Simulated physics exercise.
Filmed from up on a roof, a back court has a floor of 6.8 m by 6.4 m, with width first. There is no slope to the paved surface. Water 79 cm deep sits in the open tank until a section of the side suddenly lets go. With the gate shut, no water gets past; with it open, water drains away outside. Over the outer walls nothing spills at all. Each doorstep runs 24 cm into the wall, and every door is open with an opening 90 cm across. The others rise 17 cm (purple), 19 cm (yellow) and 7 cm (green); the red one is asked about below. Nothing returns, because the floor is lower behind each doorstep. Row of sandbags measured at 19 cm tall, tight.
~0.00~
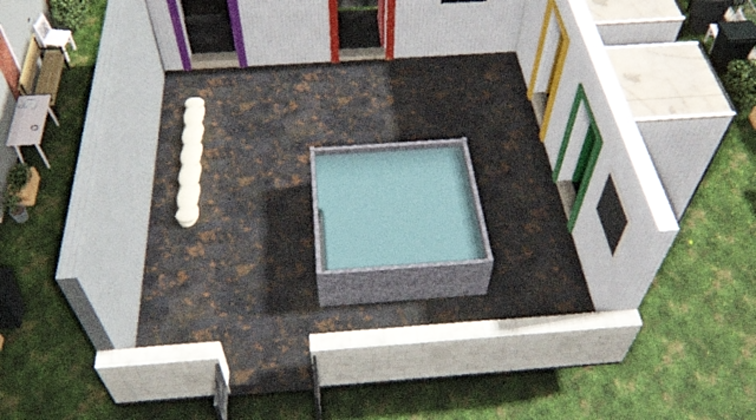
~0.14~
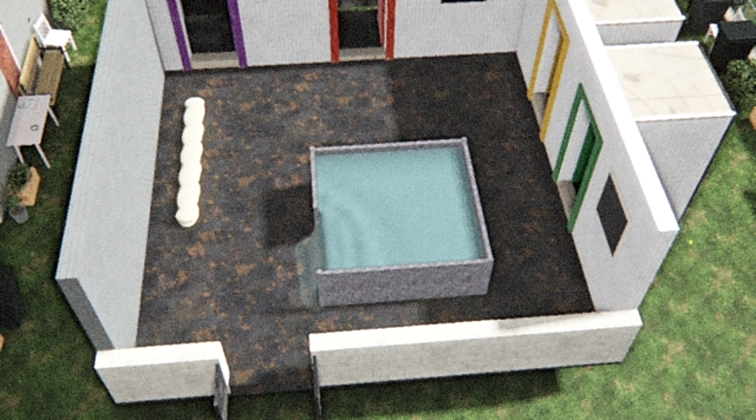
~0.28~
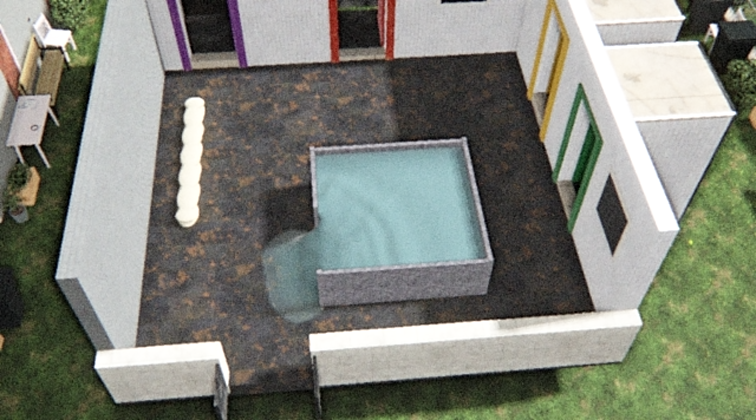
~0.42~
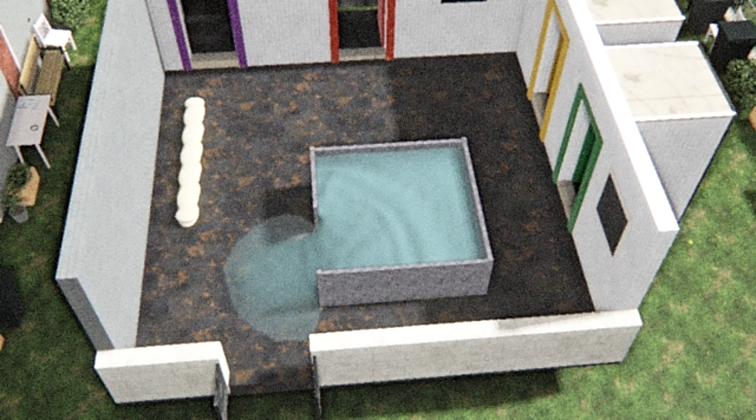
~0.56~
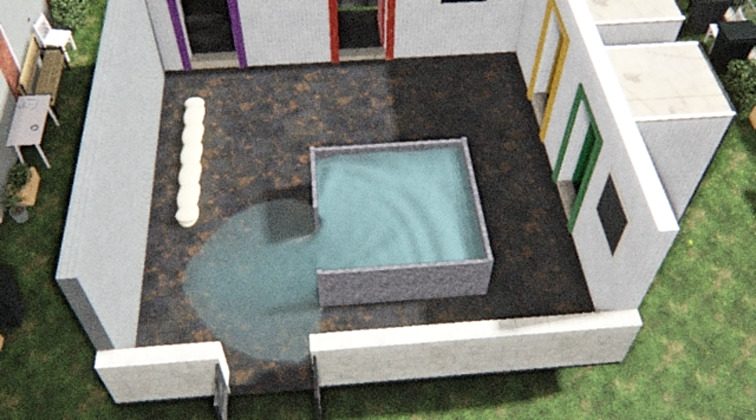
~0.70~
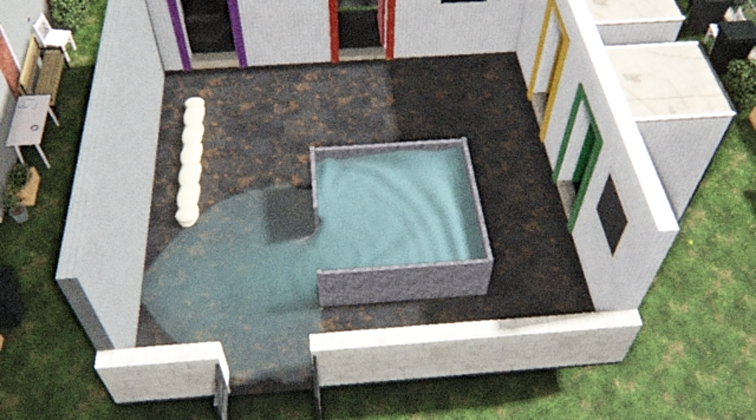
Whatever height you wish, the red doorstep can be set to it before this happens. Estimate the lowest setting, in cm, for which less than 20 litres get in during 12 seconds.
Around 5.5 cm.
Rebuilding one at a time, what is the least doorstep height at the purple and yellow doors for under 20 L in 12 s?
Some 18 cm for purple, some 9.0 cm for yellow.
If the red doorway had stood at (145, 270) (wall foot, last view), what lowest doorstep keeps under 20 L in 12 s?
Around 36 cm would do it.
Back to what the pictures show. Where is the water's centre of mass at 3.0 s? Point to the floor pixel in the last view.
Roughly (302, 245).
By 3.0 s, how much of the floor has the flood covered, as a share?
Close to 35 per cent is wet.
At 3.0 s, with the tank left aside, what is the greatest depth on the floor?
Around 38 centimetres.
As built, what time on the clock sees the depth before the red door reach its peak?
It peaks at about 5.0 s.
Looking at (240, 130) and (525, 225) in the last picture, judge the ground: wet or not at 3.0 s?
First soaked, then untouched.
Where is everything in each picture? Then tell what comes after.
In the first frame, the open tank at (397, 205) is whole and still, 79 cm deep; the red door at (362, 18) is dry.
In the second frame, the gap is at (321, 259), the front 0.3 m out at (300, 256); the back of the open tank holds 79 cm.
In the third frame, the front is at (269, 271), 0.8 m from the gap at (321, 261); 1.0 m2 of floor is wet, 79 cm left at the back.
In the fourth frame, water pours out at (321, 263) and has run 1.4 m, to (230, 278); about 10 cm deep outside, 79 cm at the back.
In the fifth frame, the front is at (187, 281), 2.1 m from the gap at (321, 263); 4.2 m2 of floor is wet, 79 cm left at the back.
In the sixth frame, the front is at (146, 297), 2.7 m from the gap at (321, 262); 6.3 m2 of floor is wet, 73 cm left at the back; the red door at (362, 18), 4.9 m from the gap, is still 3.6 m from the nearest water.
After 1.4 s water covers 20 % of the floor, deepest (60 cm) near (146, 377); it has not reached the red door.
After 3.0 s water covers 35 % of the floor, deepest (38 cm) near (166, 73); it has not reached the red door.
After 12.0 s water covers 95 % of the floor, deepest (14 cm) near (569, 289); 6 cm at the red door, 1 litre in over its 9 cm doorstep.
At the red door as built, the water arrived by 4.5 s and peaked near 11 cm at 5.2 s.
With a doorstep of 5 cm, 26 litres would have come in within the 12 s; with 6 cm, 16 litres. So under 20 litres takes about 5.5 cm.
